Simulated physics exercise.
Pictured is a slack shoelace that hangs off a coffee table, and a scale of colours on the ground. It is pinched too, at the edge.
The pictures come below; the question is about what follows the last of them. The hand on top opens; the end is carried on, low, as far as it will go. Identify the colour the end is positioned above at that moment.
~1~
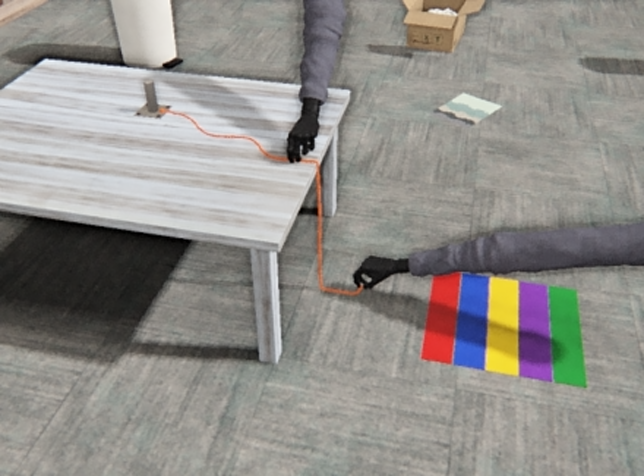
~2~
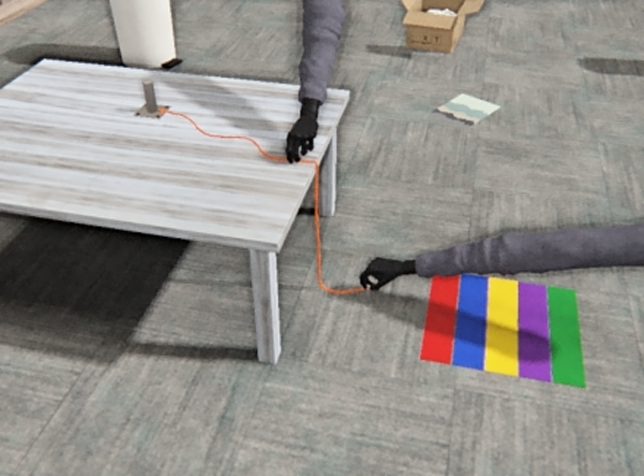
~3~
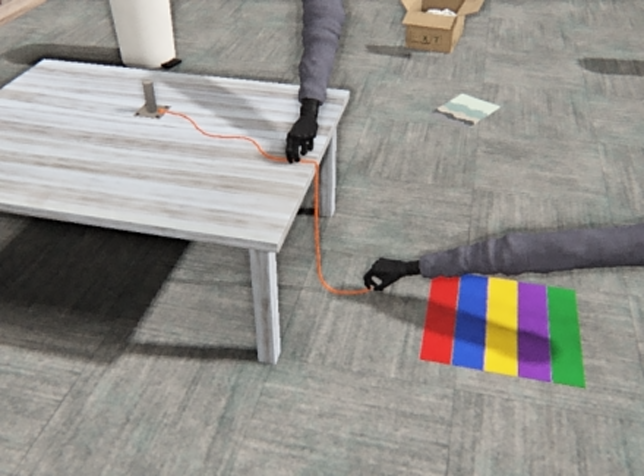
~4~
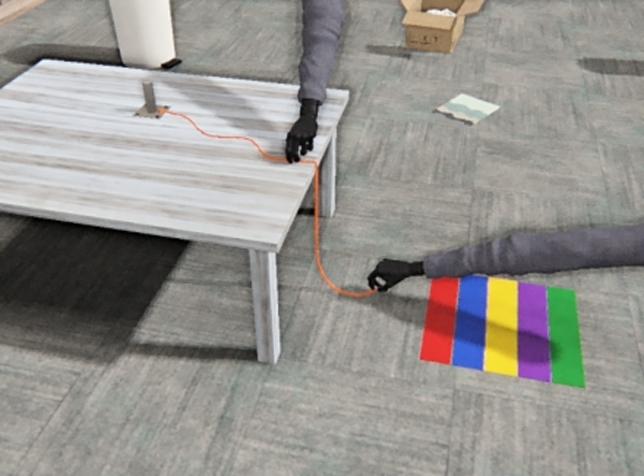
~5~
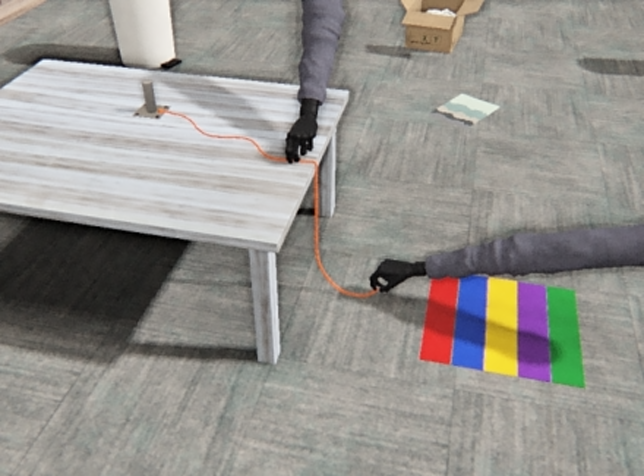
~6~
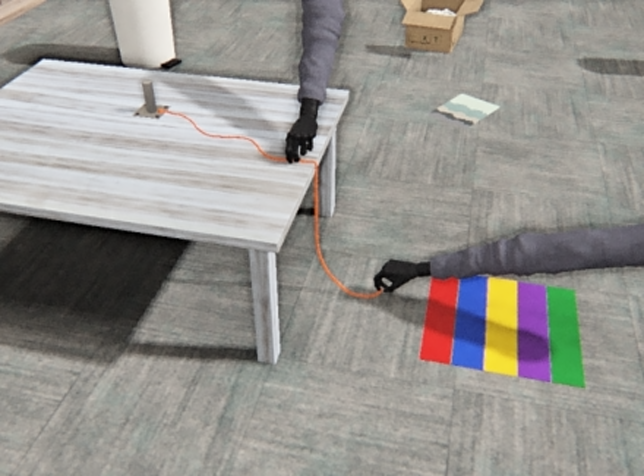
It is positioned above blue.
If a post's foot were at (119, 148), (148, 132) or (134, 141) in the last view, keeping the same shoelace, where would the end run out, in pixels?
Try by try: (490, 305), (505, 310) and (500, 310).
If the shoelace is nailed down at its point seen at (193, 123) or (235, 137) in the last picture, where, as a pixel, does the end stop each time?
Taking the tries in turn, you get (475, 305) and then (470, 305).
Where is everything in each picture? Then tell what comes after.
End (362, 286); red (438, 343); blue (470, 349); yellow (503, 354); purple (536, 360); green (569, 365), in the first picture.
End (368, 287); shoelace through (183, 116) (220, 137) (267, 156) (316, 179) (318, 234) (320, 282), in the second picture.
End (372, 288), in the third picture.
End (376, 289); shoelace through (183, 116) (219, 137) (266, 156) (316, 180) (316, 234) (328, 282), in the fourth picture.
End (378, 289), in the fifth picture.
End (382, 290); shoelace through (183, 116) (219, 137) (266, 156) (316, 179) (317, 234) (336, 281), in the sixth picture.
Early on, end near (418, 295); short of the strips.
Midway, end near (456, 301); over red.
At the end of the slack, end near (478, 305); over blue. It halts on the blue strip.
